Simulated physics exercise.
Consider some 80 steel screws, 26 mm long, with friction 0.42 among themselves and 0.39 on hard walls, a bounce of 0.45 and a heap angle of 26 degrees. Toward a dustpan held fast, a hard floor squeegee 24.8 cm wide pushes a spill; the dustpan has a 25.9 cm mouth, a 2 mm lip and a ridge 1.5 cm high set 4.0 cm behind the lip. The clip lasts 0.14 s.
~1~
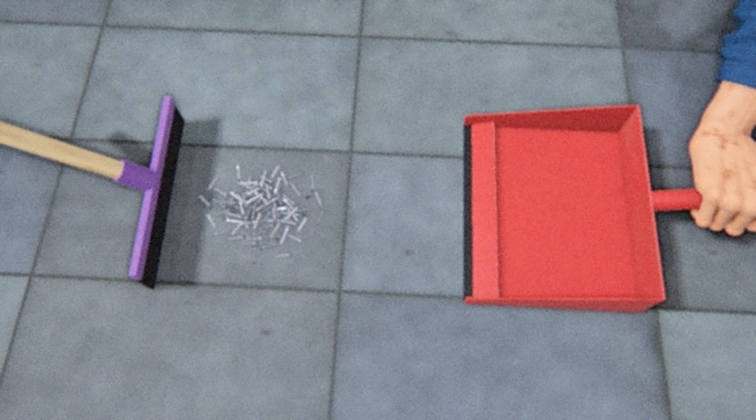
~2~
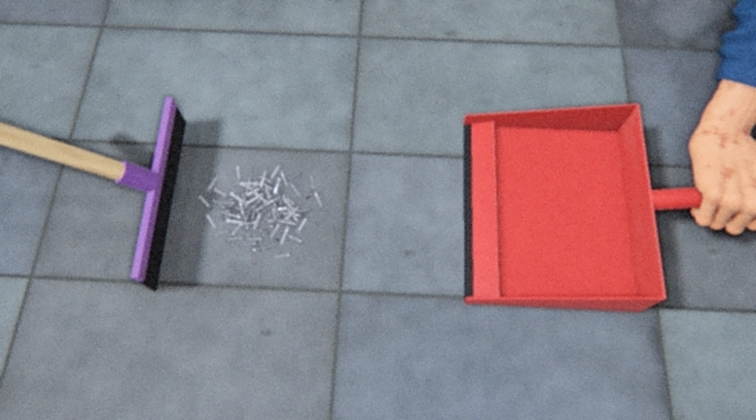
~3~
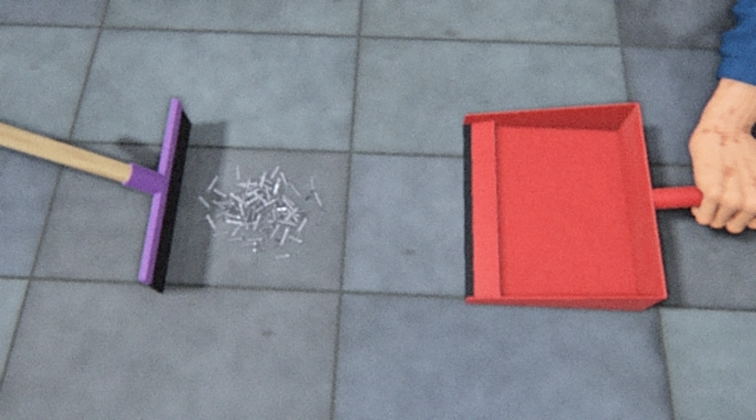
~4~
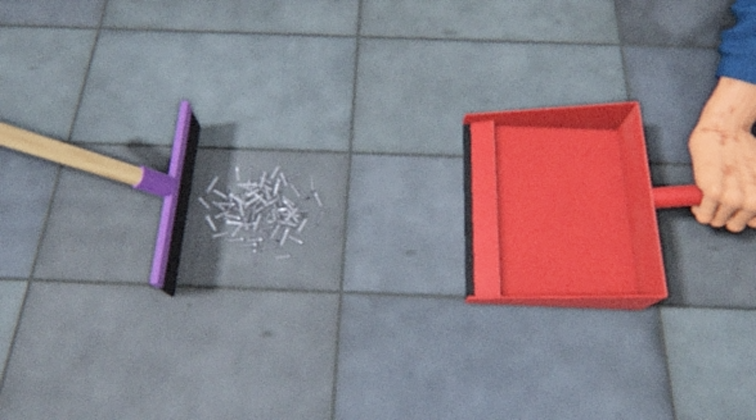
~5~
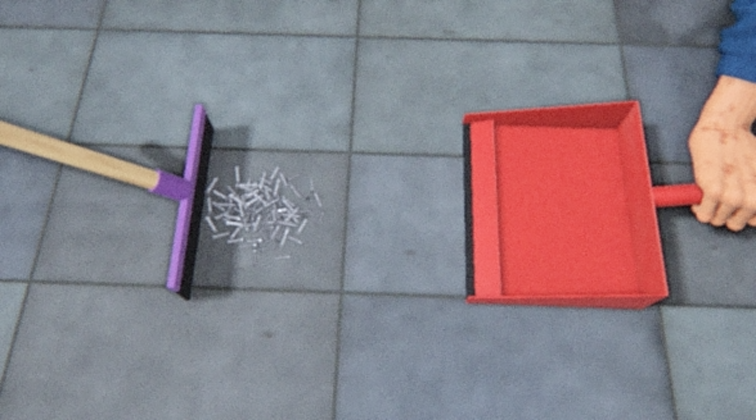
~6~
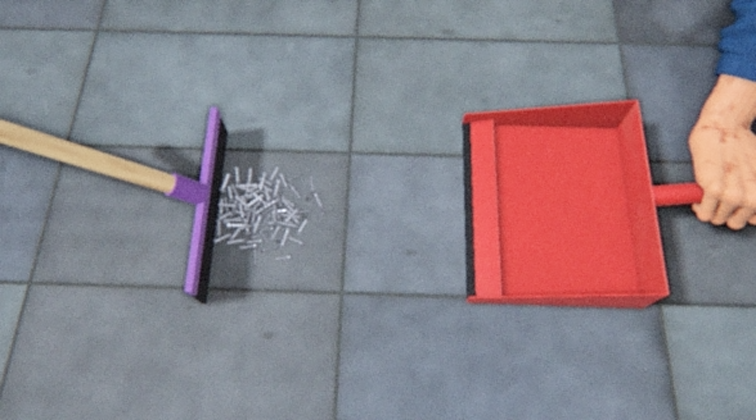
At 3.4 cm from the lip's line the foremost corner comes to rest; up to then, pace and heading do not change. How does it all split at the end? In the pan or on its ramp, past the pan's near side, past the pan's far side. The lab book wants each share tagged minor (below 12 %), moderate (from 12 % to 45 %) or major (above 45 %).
Pan: A moderate quantity; near side: Not much; far side: Not much.
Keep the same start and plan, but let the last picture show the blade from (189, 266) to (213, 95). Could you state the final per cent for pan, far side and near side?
You'd see pan at 10, far at 10 and near at 0.
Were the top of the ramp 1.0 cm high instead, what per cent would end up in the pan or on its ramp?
Roughly 30 per cent.
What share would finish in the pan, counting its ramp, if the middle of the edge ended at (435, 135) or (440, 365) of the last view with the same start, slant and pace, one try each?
I'd expect around 15 percent, then around 0 percent.
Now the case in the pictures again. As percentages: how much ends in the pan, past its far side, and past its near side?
The pan ends at 25 per cent, the near side at 5 per cent and the far side at 0 per cent.
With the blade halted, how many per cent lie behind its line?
About 0 percent.
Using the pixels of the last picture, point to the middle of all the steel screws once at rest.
Centre at rest: Approx. (461, 231) px.
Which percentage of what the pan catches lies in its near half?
Roughly 80 percent.
Then, 0.19 s after the last picture, middle of the blade 18 cm from the lip; 0 % over the lip, far side 0 %, near side 0 %.
Then, 0.32 s after the last picture, middle of the blade 8 cm from the lip; 0 % over the lip, far side 0 %, near side 0 %.
Then, 0.58 s after the last picture, middle of the blade 4 cm from the lip; 30 % over the lip, far side 0 %, near side 5 %.
In the end, pan 25 %, near side 5 %, far side 0 %, in front of the lip or behind the blade 70 %.
